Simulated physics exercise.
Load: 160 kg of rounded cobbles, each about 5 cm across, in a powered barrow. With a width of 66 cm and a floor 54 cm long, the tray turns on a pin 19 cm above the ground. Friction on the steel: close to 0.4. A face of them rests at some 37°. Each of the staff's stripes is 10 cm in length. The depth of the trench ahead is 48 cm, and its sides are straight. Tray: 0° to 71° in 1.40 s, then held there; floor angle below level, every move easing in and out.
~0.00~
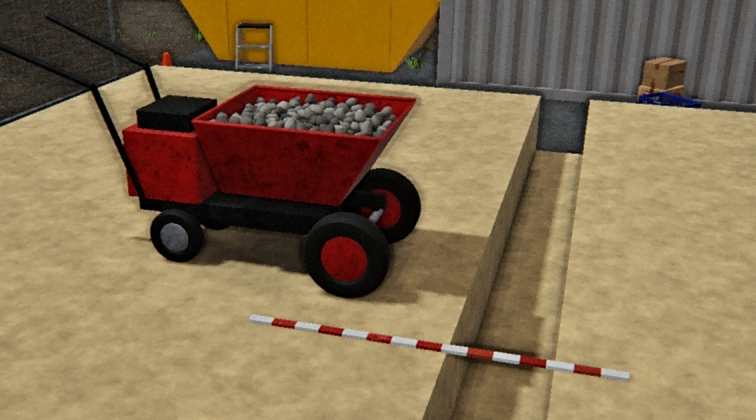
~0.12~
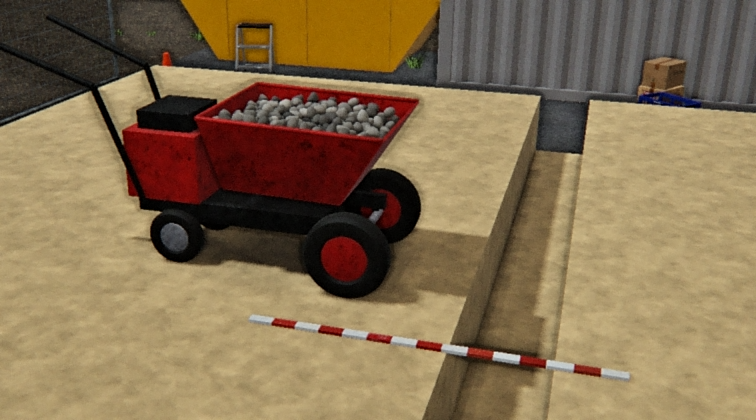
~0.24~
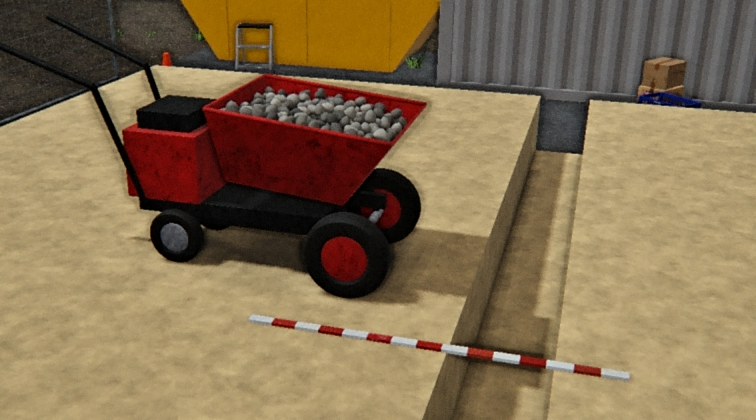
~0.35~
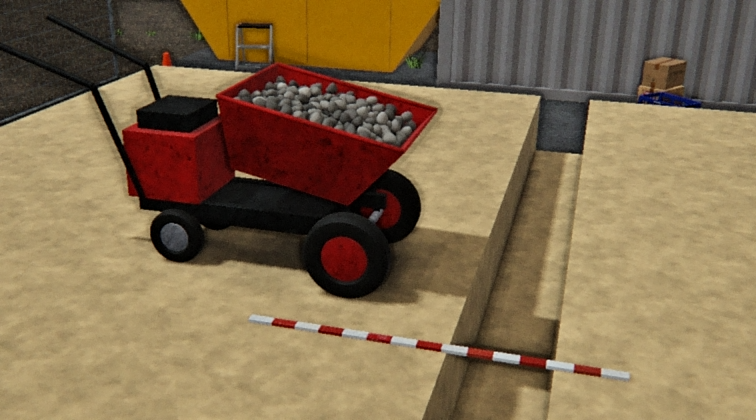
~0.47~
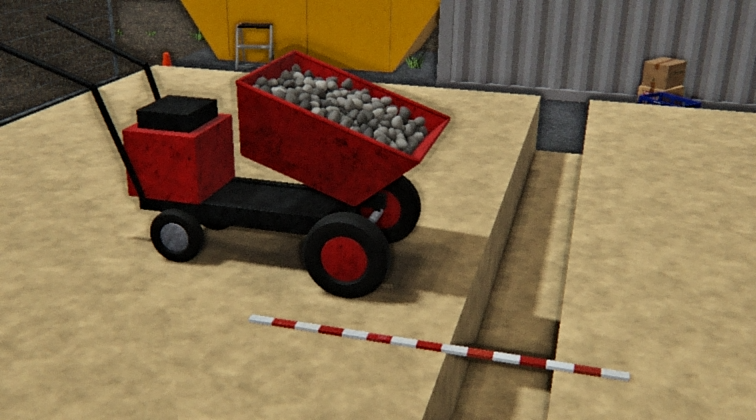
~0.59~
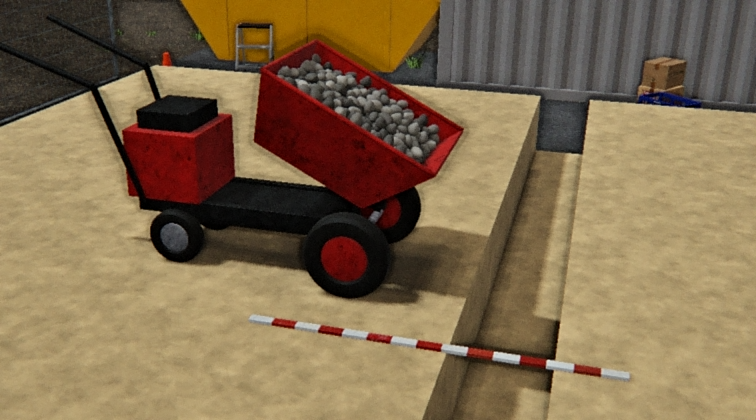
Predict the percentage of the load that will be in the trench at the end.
Predicted: Roughly 90 %.
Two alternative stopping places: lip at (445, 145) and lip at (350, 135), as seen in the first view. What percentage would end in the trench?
From the first spot near 40, from the second near 90 per cent.
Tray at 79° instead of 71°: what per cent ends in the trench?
Roughly 95%.
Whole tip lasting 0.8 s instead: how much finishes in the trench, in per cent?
Then some 80 per cent would.
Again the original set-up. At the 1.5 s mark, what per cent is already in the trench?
Roughly 35 percent of the load.
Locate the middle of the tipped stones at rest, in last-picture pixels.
(516, 360).
After 1.0 s the floor is at 60°; 100 % in the tray; the foremost stones are at (488, 225).
After 1.5 s the floor is at 71°; 64 % in the tray, 34 % in the trench, 2 % past the trench; the foremost stones are at (592, 295).
After 1.9 s the floor is at 71°; 36 % in the tray, 59 % in the trench, 5 % past the trench; the foremost stones are at (681, 321).
After 3.8 s the floor is at 71°; 5 % in the tray, 90 % in the trench, 5 % past the trench; the foremost stones are at (733, 338).
